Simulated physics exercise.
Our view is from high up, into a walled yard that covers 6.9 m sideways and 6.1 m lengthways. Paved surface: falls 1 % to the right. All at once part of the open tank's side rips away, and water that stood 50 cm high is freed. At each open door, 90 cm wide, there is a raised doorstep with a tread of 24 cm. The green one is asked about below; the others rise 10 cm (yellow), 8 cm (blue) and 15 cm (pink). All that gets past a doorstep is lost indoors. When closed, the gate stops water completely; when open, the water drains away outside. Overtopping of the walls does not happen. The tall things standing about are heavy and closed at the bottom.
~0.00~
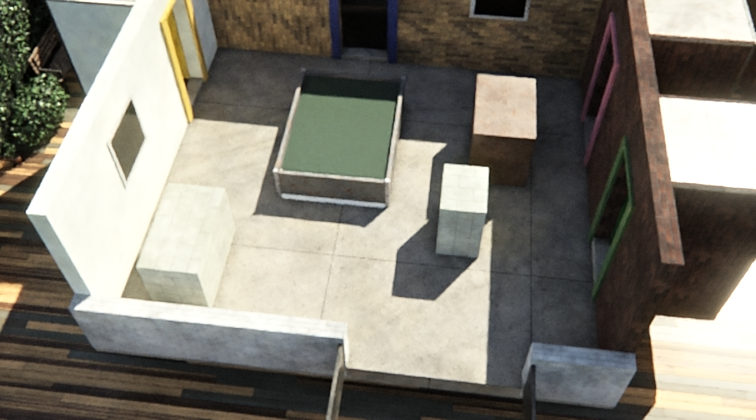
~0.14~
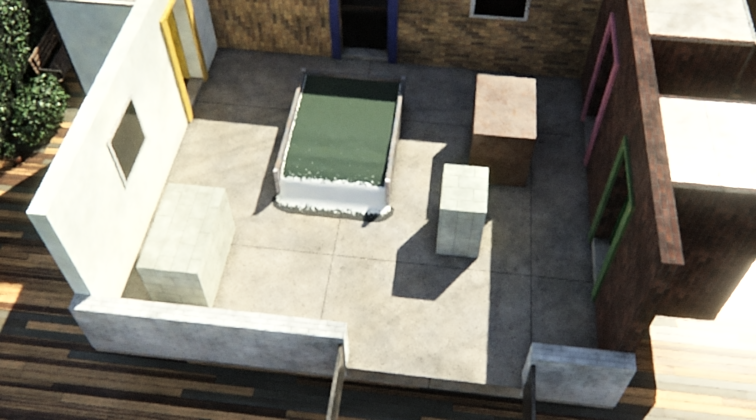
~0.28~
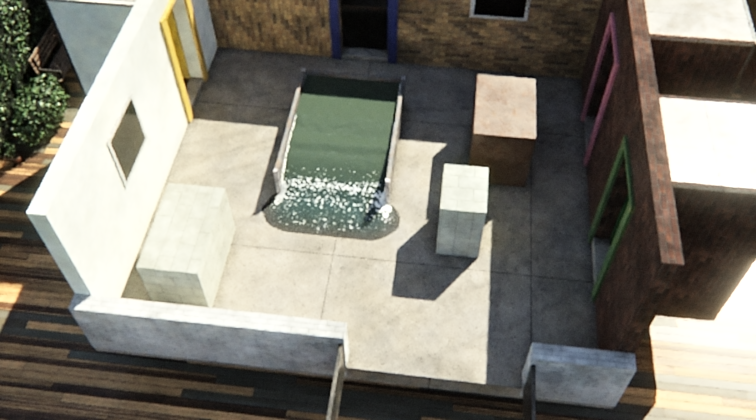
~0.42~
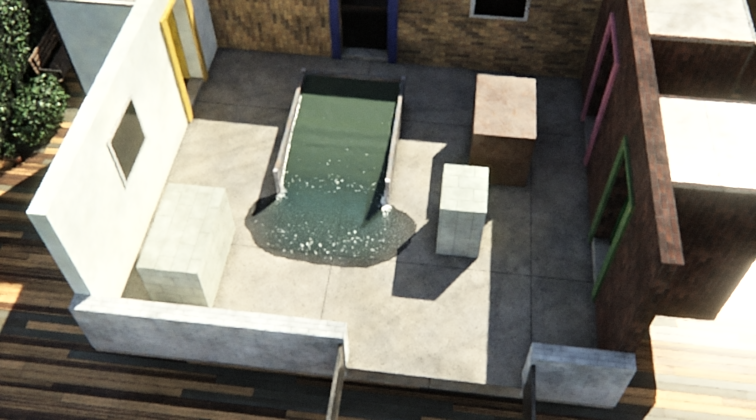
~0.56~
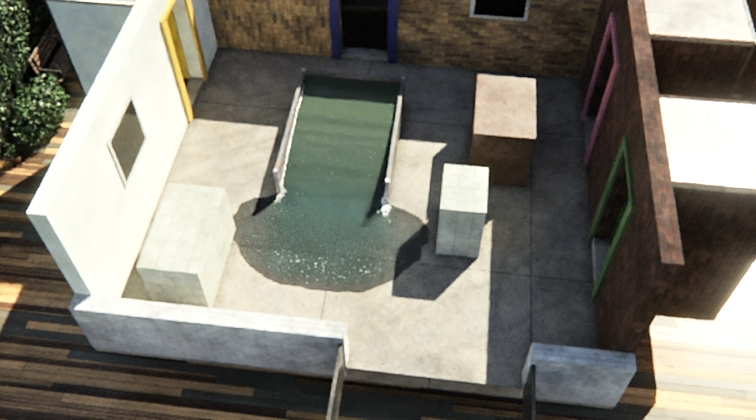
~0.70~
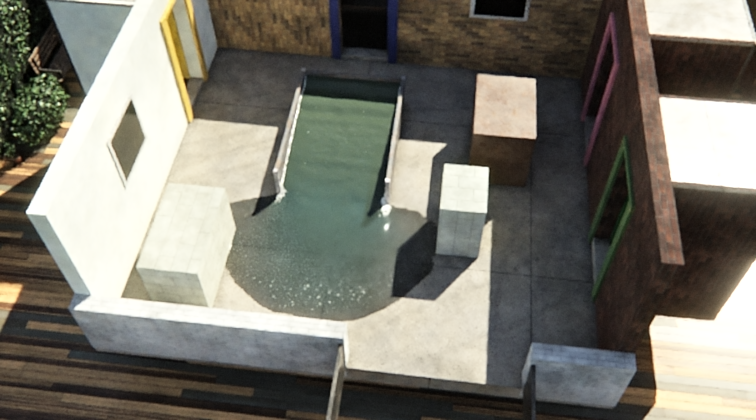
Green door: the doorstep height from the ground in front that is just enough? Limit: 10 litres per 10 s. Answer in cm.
6 cm.
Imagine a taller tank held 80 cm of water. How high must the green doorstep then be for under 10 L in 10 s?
A step of about 10.0 cm does it.
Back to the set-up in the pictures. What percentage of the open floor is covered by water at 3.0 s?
The wet part is about 35 per cent.
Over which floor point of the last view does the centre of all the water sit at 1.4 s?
The water is centred near (337, 187).
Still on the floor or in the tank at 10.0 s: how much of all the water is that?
I'd estimate some 64 in a hundred.
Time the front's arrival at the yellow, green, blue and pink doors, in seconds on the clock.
For yellow it's 5.0 s, for green 4.5 s, for blue 7.0 s, and for pink 7.0 s.
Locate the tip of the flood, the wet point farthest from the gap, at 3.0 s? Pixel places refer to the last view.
Close to pixel (597, 380).
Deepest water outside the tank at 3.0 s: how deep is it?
28 cm.
After 1.4 s water covers 25 % of the floor, deepest (28 cm) near (310, 347); it has not reached the green door.
After 3.0 s water covers 35 % of the floor, deepest (28 cm) near (123, 326); it has not reached the green door.
After 10.0 s water covers 90 % of the floor, deepest (10 cm) near (580, 90); 6 cm at the green door, 0 litres in over its 17 cm doorstep.
At the green door as built, the water arrived by 4.6 s and peaked near 9 cm at 7.6 s.
With a doorstep of 5.5 cm, 14 litres would have come in within the 10 s; with 7.5 cm, 3 litres. So under 10 litres takes about 6 cm.
